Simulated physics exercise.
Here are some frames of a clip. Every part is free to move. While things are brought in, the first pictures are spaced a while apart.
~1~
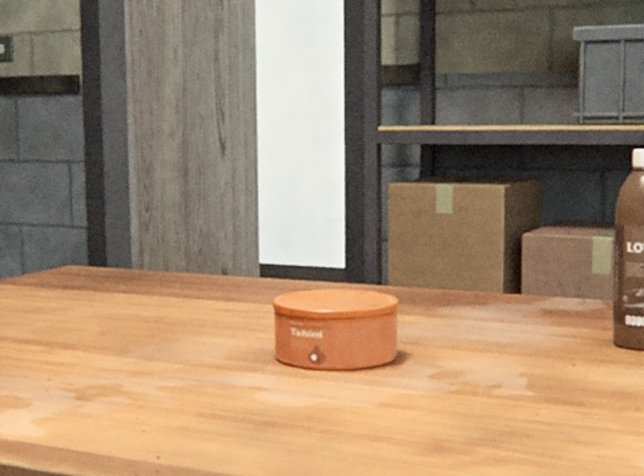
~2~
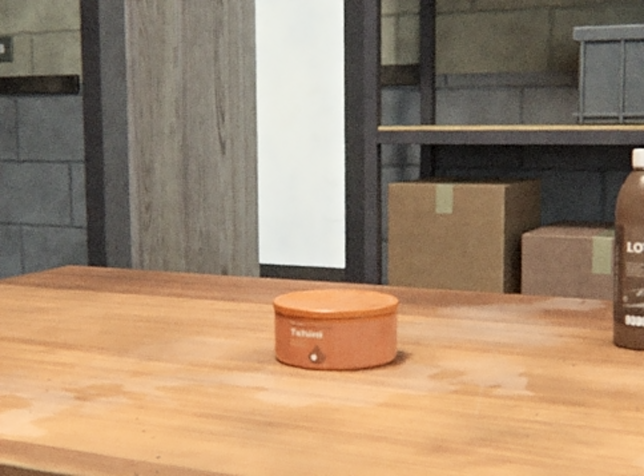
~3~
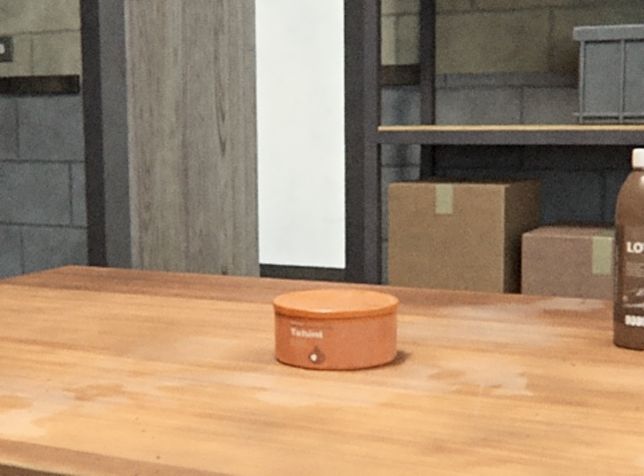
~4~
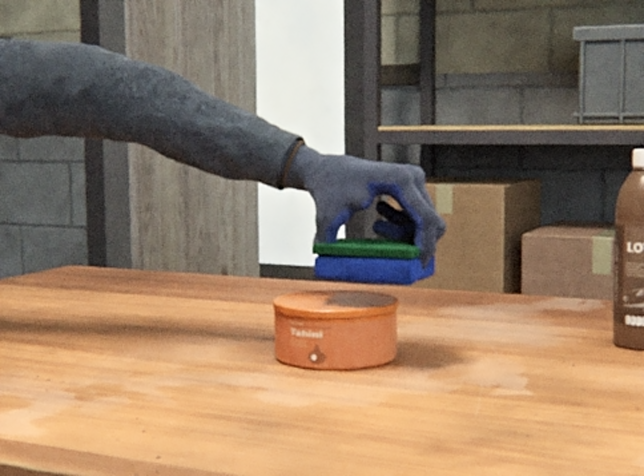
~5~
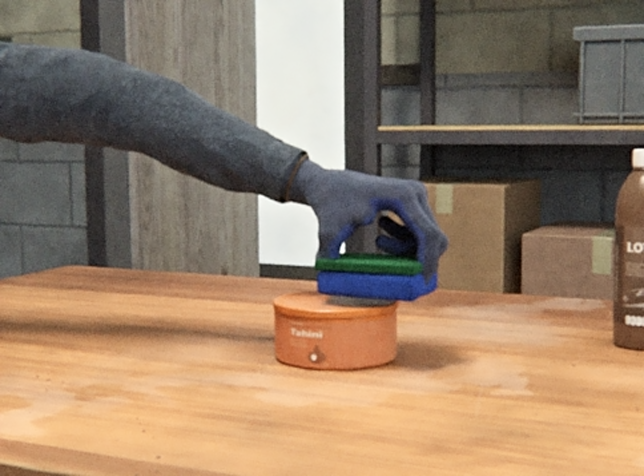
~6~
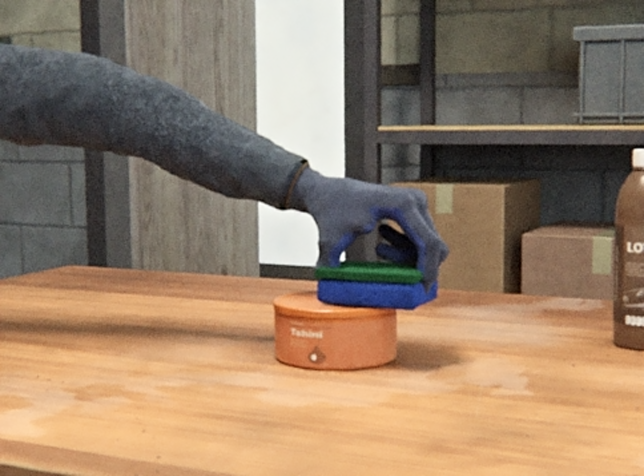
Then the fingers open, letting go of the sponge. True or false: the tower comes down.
False.
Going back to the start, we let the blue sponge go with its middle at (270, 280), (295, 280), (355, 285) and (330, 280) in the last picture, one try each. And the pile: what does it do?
Lab note - try 1: Collapse; try 2: No collapse; try 3: No collapse; try 4: No collapse.
Then, 0.70 s later than the last frame, all is still.
Then, 1.60 s later than the last frame, blue sponge resting near (377, 285).
When it is over, all 4 as before. End places, in pixels of the last picture, blue sponge near (377, 285). The pile keeps its balance.
